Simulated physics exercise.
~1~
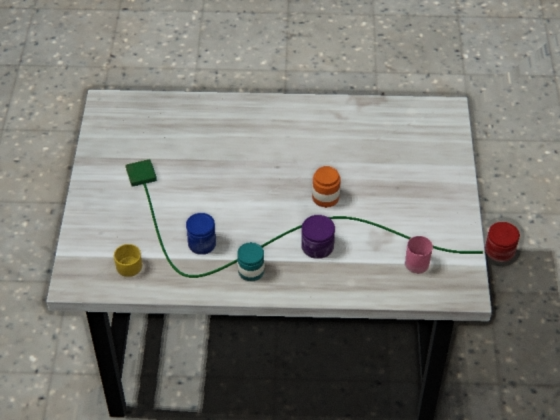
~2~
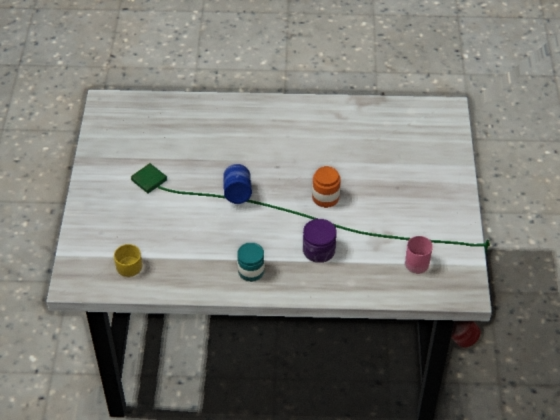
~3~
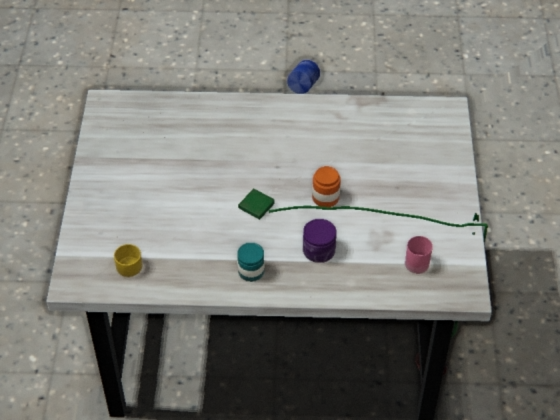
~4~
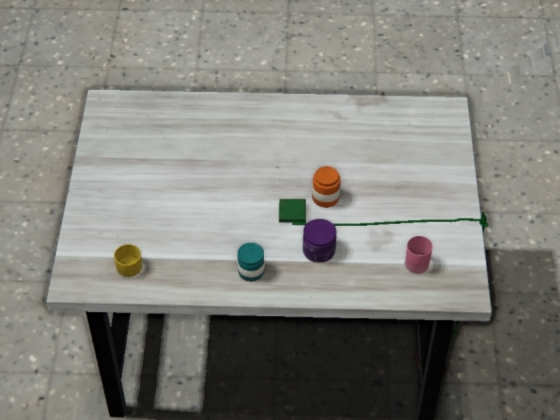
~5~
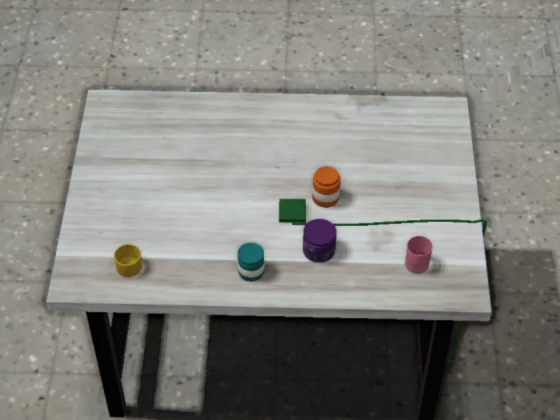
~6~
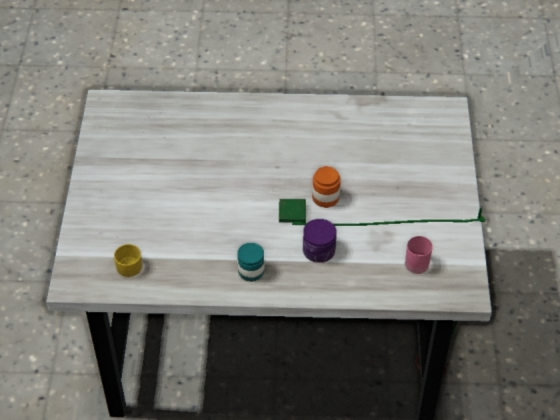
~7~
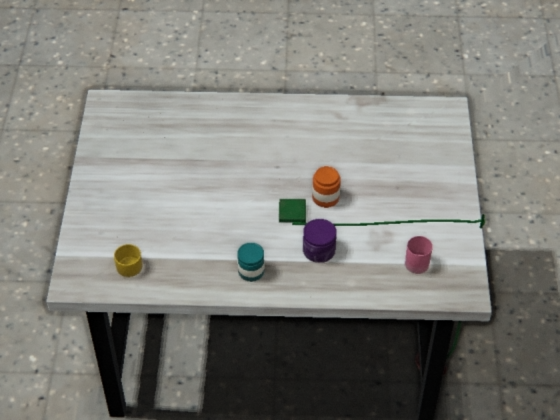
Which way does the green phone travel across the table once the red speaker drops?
The green phone slides to the right, ending up close to the purple tub.
